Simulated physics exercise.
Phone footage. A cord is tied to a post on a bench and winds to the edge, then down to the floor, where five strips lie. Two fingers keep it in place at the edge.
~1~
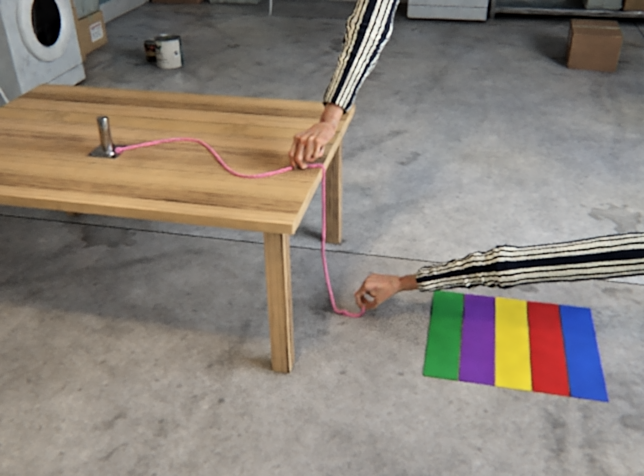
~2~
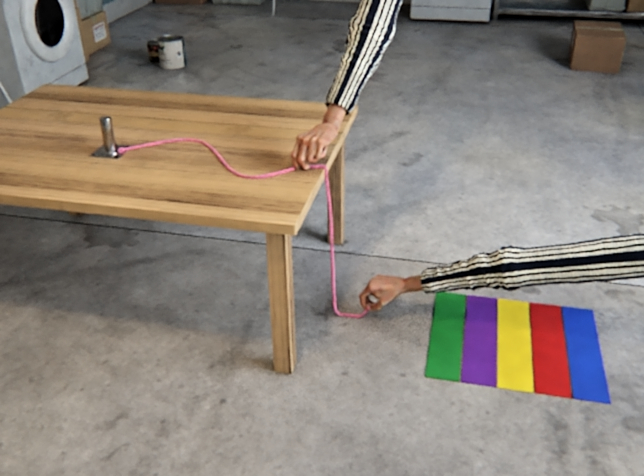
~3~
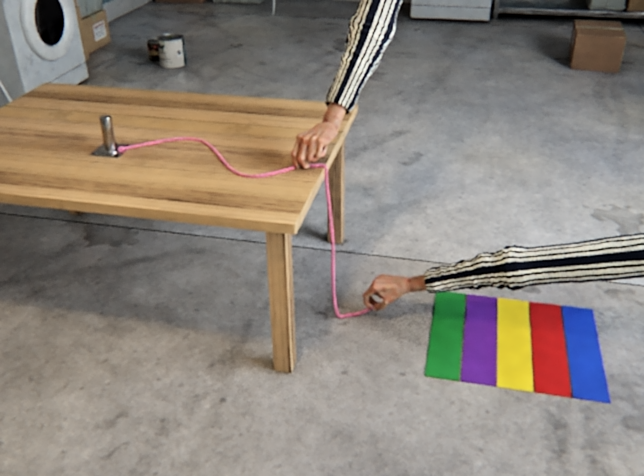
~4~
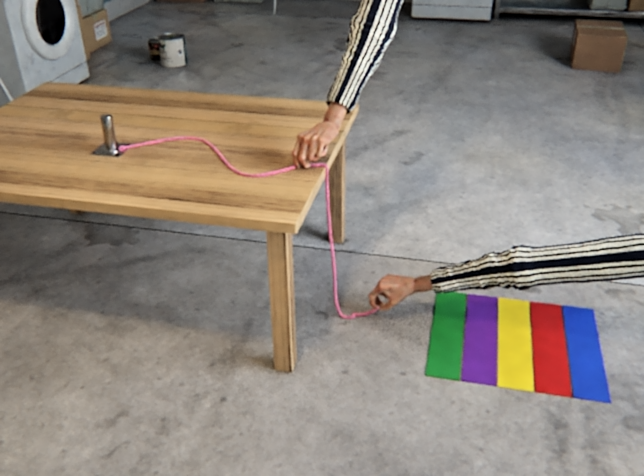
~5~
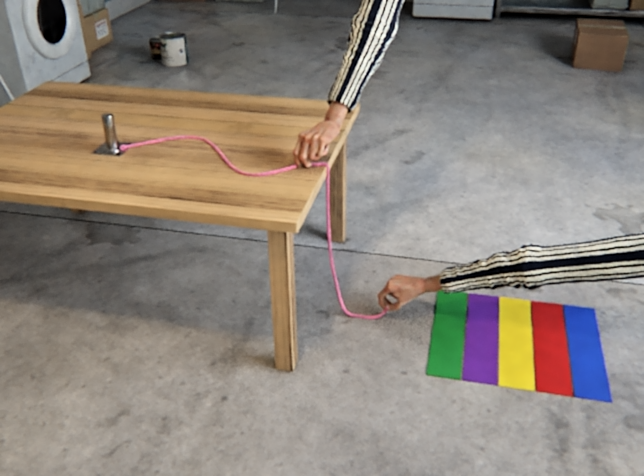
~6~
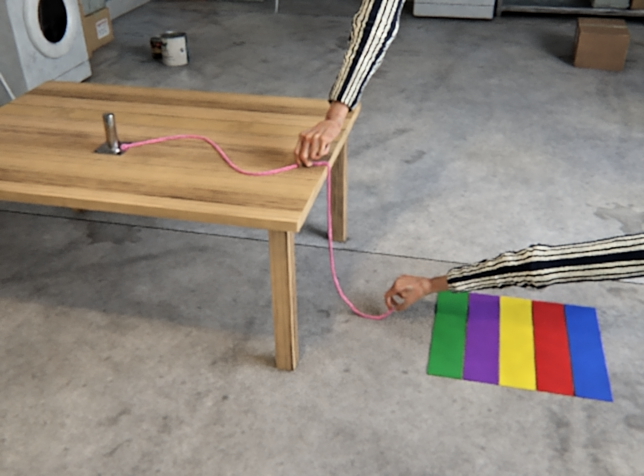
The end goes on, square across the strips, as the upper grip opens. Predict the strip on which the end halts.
The red strip.
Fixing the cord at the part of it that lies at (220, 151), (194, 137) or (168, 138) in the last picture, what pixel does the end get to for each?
Per try (px, approx.): (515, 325); (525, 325); (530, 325).
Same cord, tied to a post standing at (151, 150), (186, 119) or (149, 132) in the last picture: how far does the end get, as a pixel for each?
Near (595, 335); near (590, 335); near (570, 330).
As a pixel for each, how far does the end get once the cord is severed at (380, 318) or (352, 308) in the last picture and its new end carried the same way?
First try near (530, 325), second near (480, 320).
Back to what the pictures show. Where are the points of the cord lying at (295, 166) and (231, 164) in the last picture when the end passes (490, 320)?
First: (333, 190). Second: (274, 162).
Early on, end near (490, 320); over purple.
Midway, end near (527, 325); over yellow.
At the end of the slack, end near (550, 328); over red. It gets as far as the red strip.
